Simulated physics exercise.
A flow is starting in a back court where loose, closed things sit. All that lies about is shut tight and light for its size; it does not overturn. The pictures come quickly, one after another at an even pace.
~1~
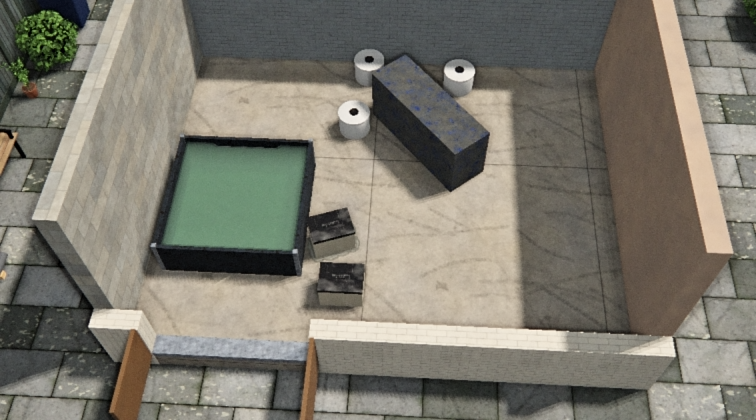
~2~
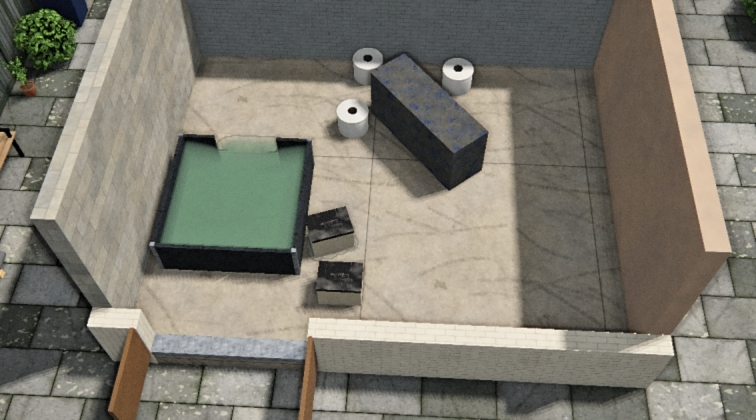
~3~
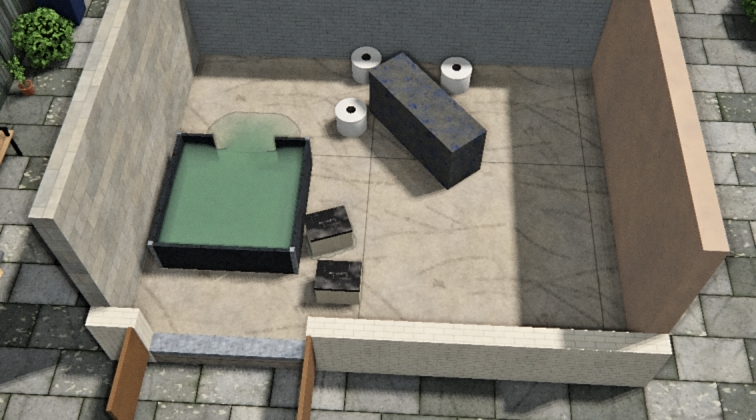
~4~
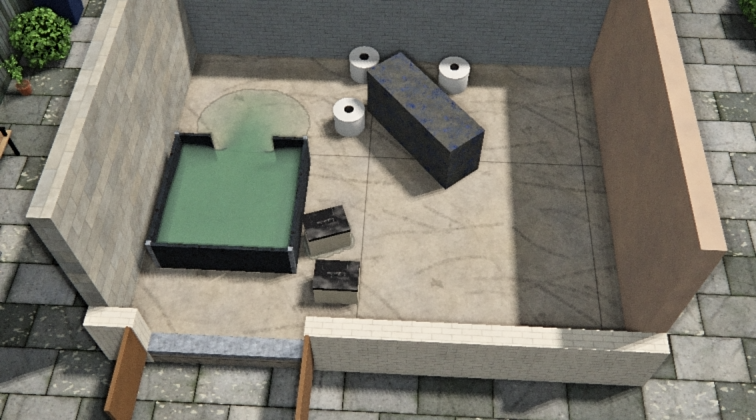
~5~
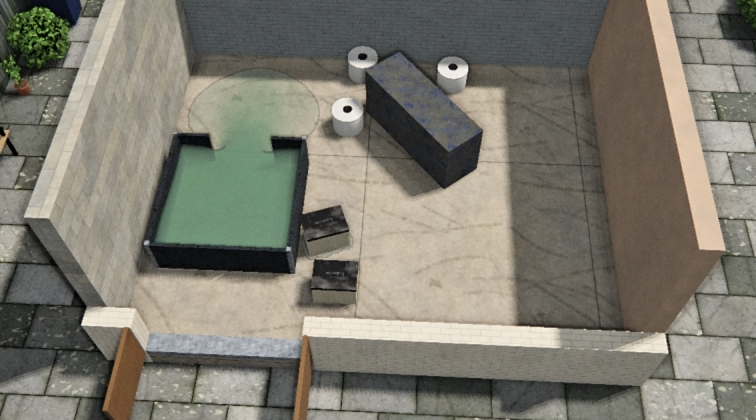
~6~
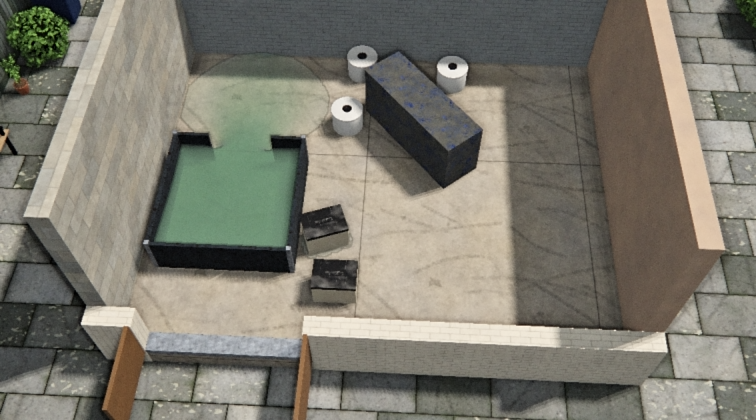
In this clip, green liquid fills a dark-walled tank in a walled court, then pours through a gap in its back wall and spreads thinly across the paved floor behind, while the nearby white cylinders and dark boxes stay put.
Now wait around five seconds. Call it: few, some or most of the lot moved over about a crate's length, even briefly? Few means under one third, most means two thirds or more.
Some.
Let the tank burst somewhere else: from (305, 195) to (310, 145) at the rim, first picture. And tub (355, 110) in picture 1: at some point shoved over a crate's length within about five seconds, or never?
As for this one, it went the full distance.
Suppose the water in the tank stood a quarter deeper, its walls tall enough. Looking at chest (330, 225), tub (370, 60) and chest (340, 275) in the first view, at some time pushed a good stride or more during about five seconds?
Respectively, never gets that far, gets that far, never gets that far.
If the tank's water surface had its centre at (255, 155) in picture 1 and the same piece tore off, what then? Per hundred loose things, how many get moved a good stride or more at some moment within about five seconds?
Roughly 40 per cent.
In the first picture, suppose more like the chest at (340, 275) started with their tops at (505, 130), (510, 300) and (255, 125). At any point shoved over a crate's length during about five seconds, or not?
Here's how it goes: Never gets far, never gets far, and lastly sent far off.
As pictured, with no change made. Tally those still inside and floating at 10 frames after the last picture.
Count: 0.
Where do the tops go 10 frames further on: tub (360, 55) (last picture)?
I'd expect it around (395, 64).
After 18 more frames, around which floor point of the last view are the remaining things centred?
Their average sits at about pixel (396, 165).
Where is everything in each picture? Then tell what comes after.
In the first picture, a tub at (354, 112), on the bottom; a chest at (331, 225), on the bottom; 0 of 5 have shifted.
In the second picture, a tub at (353, 111), on the bottom; a chest at (329, 223), on the bottom; 0 of 5 have shifted.
In the third picture, a tub at (351, 110), on the bottom; a chest at (328, 222) rests on the ground; 0 of 5 have shifted.
In the fourth picture, a tub at (349, 110) rests on the ground; a chest at (326, 222), on the bottom; 0 of 5 have shifted.
In the fifth picture, a tub at (347, 110), on the bottom; a chest at (324, 222), on the bottom; 0 of 5 have shifted.
In the sixth picture, a tub at (347, 109), on the bottom; a chest at (324, 221), on the bottom; 0 of 5 have shifted.
A moment on, 0 of 5 are well off their spots; 0 afloat.
Next, 1 of 5 are well off their spots; 0 afloat.
Later, 2 of 5 are well off their spots; 0 afloat.
In the end, 2 of 5 are well off their spots, and 2 have been at some point; 0 afloat.
